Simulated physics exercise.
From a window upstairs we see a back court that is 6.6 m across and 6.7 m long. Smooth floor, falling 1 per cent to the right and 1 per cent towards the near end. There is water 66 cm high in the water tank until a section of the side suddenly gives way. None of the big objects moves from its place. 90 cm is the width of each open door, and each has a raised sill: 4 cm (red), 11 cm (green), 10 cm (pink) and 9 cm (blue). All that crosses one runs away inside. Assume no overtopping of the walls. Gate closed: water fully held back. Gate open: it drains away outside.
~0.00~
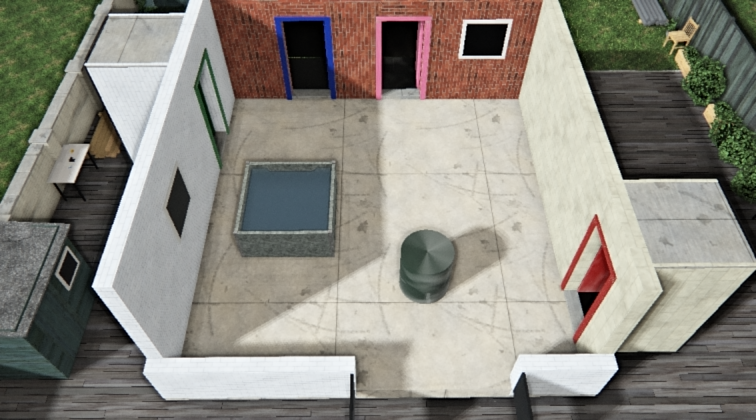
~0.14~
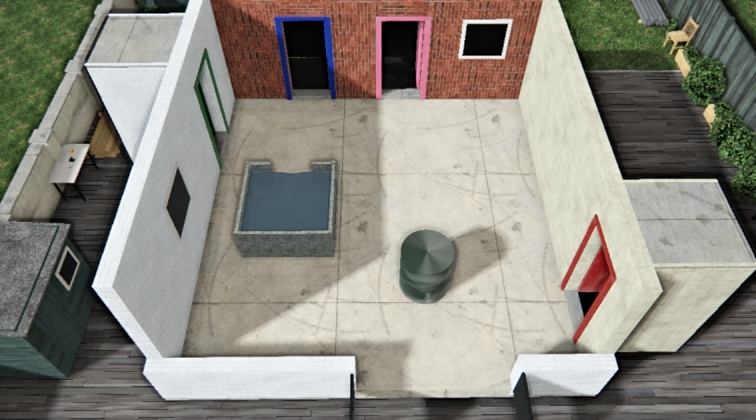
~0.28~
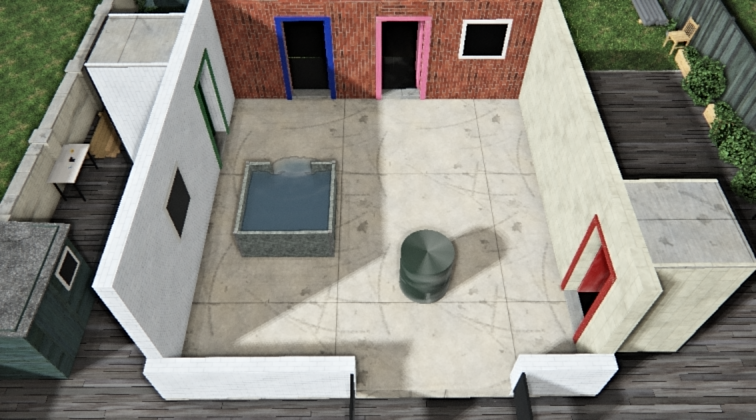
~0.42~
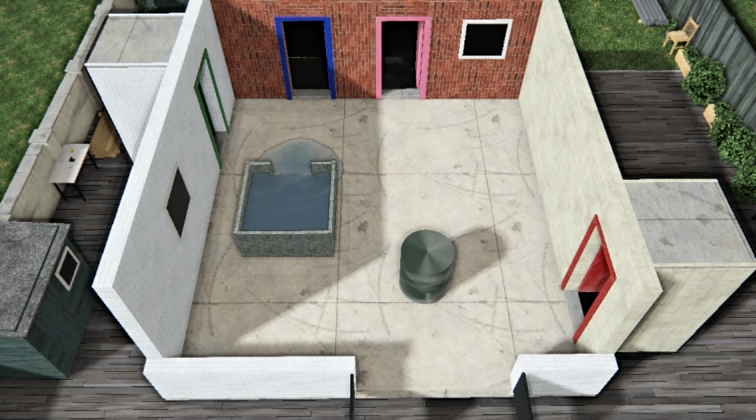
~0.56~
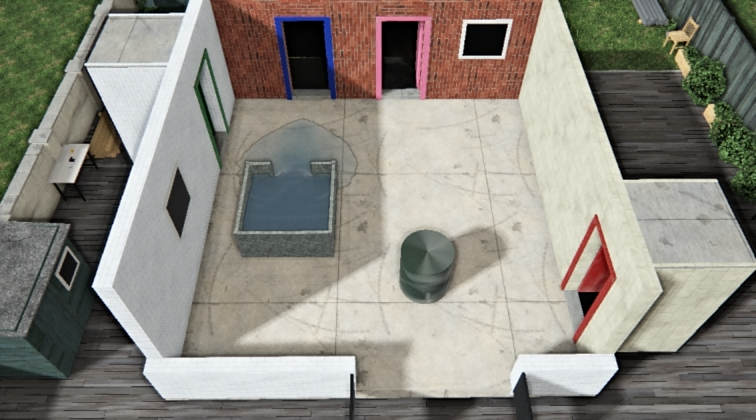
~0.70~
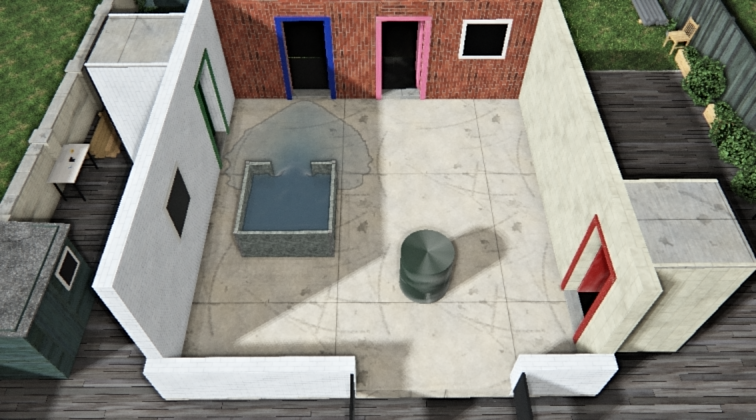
Water poured out of the rectangular stone tank in the walled courtyard after a gap opened in its far side, fanning across the pale floor behind it, while the round green drum nearby stayed still.
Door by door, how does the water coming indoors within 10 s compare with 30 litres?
The red door lets in no more than that; the green door lets in no more than that; the pink door lets in no more than that; the blue door lets in more than that.
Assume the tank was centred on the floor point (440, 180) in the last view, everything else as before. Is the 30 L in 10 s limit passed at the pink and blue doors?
Lab note: Pink door limit exceeded; blue door limit not exceeded.
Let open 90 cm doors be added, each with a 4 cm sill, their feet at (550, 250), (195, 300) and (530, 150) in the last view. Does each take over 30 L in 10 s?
The first one doesn't reach it, the second one doesn't reach it, and the third one exceeds it.
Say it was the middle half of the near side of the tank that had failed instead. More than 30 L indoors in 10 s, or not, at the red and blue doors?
Compared with the limit, red is higher and blue is lower.
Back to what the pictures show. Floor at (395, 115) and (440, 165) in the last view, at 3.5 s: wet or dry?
In turn: Wet, still dry.
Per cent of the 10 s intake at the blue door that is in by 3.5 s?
Some 85 per cent by then.
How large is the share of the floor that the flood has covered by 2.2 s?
Close to 25 in a hundred parts are wet.
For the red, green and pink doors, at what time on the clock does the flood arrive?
Doors: Red 6.0 s / green 0.8 s / pink 1.5 s.
After 1.4 s water covers 20 % of the floor and is deepest (30 cm) near (298, 181); red door not reached, green door 8 cm at the sill, 0 L in, pink door not reached, blue door 16 cm at the sill, 39 L in.
After 2.2 s water covers 25 % of the floor and is deepest (26 cm) near (274, 103); red door not reached, green door 7 cm at the sill, 1 L in, pink door 12 cm at the sill, 1 L in, blue door 22 cm at the sill, 109 L in.
After 3.5 s water covers 30 % of the floor and is deepest (16 cm) near (278, 131); red door not reached, green door 10 cm at the sill, 1 L in, pink door 7 cm at the sill, 3 L in, blue door 15 cm at the sill, 165 L in.
After 6.0 s water covers 50 % of the floor and is deepest (14 cm) near (521, 131); red door 1 cm at the sill, 0 L in, green door 7 cm at the sill, 2 L in, pink door 5 cm at the sill, 3 L in, blue door 9 cm at the sill, 193 L in.
After 10.0 s water covers 75 % of the floor and is deepest (12 cm) near (576, 374); red door 4 cm at the sill, 0 L in, green door 3 cm at the sill, 2 L in, pink door 3 cm at the sill, 3 L in, blue door 4 cm at the sill, 193 L in.
